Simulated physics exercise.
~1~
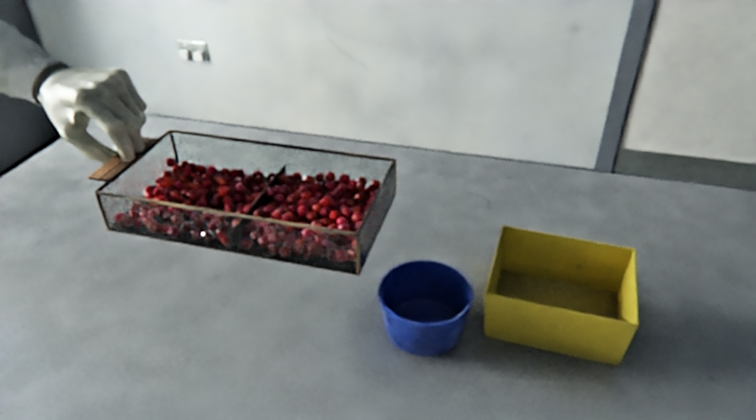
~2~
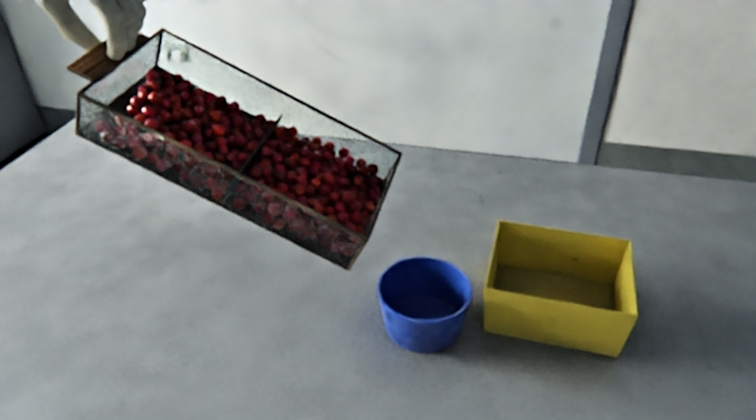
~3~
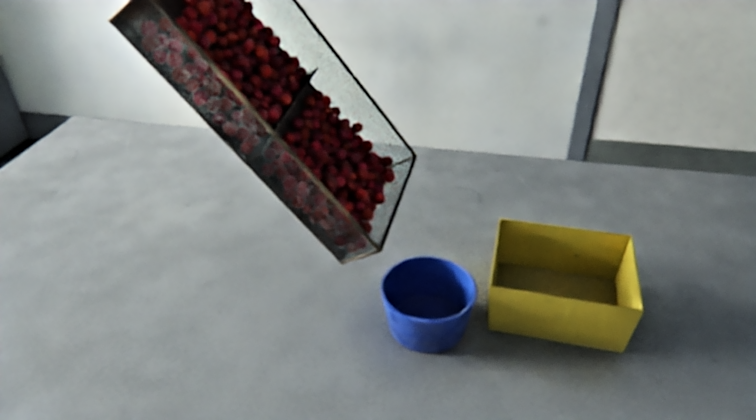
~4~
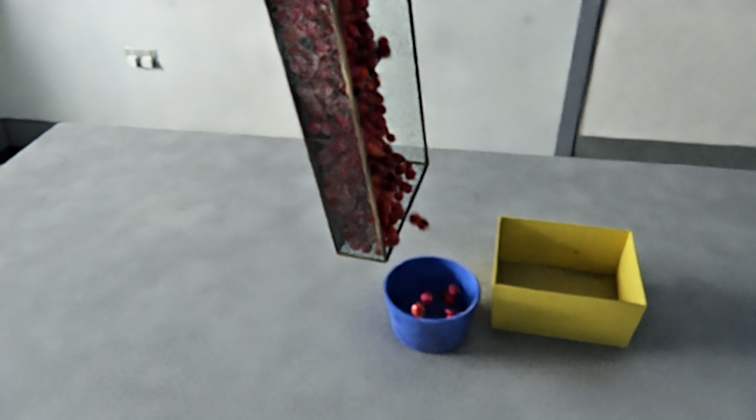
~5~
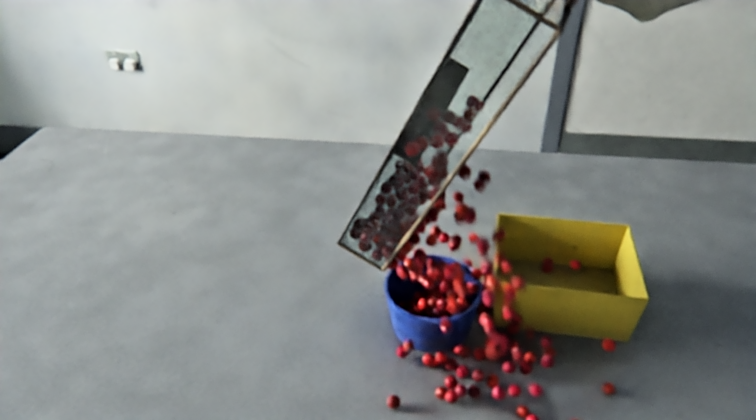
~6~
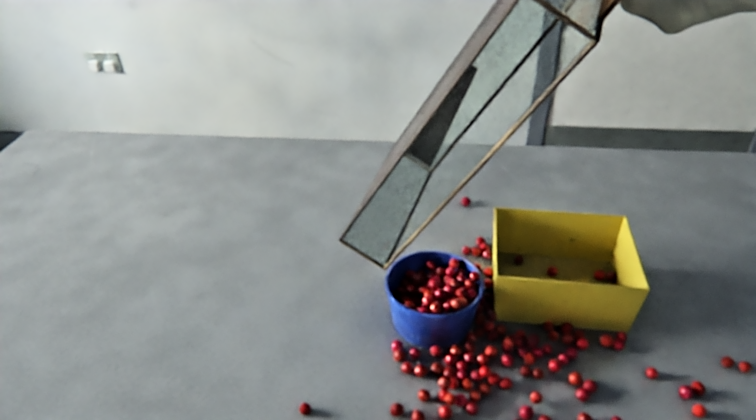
On a grey tabletop, a pale gloved hand lifts and steadily tips a glass-sided tray of red berries over a blue dish. The berries pour out, partly filling the dish, while many scatter across the table and a few land in the yellow tin, leaving the tray empty.
